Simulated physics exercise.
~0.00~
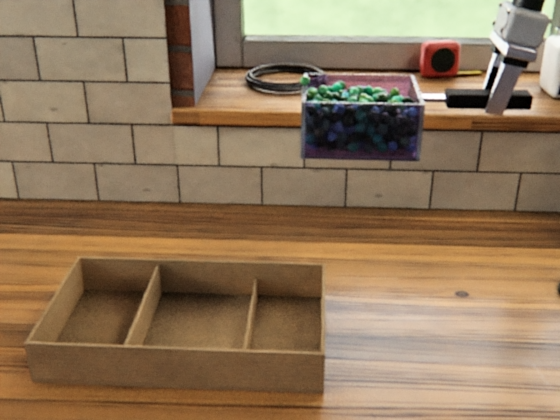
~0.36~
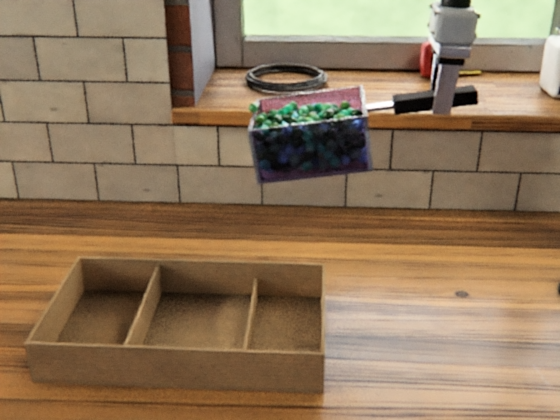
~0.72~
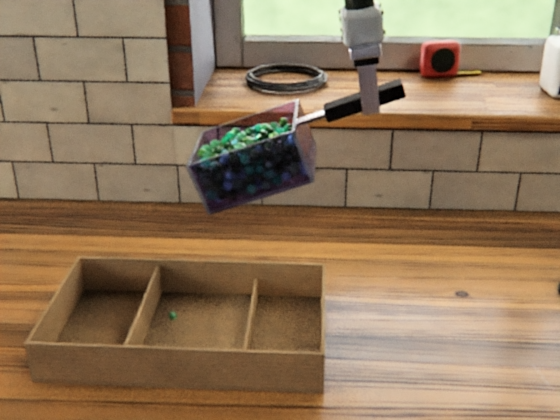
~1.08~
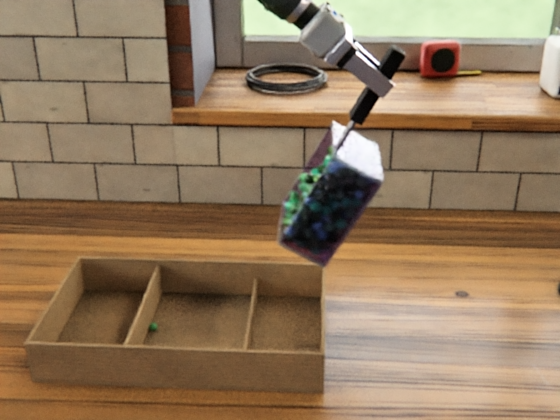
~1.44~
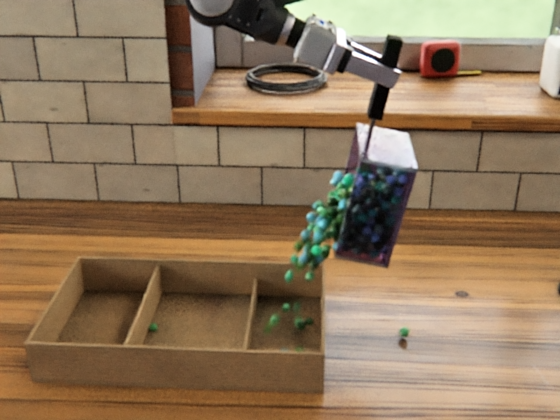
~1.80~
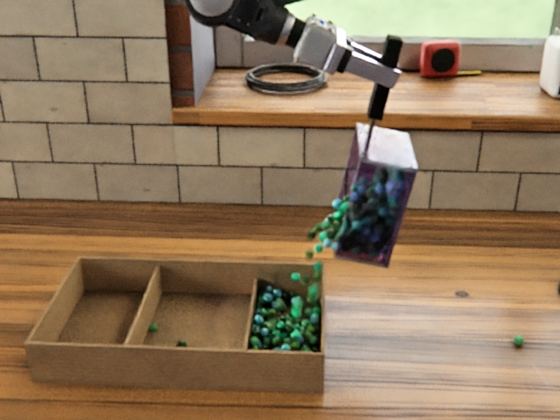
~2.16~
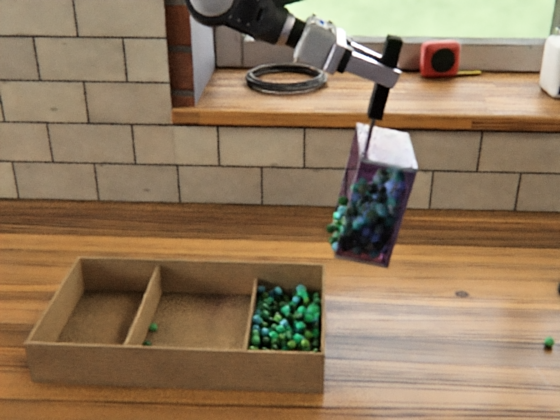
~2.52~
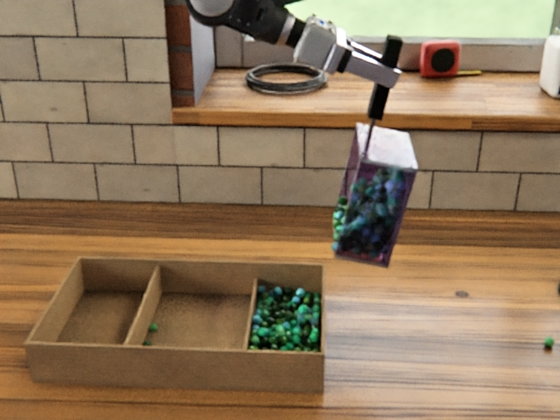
We see a robot arm carry a clear box of green and dark blue round sweets leftward above a divided wooden crate, then draw back right while tipping it steeply. Sweets pour mostly into the right compartment, a few stray, and the box stays tilted, still partly full.
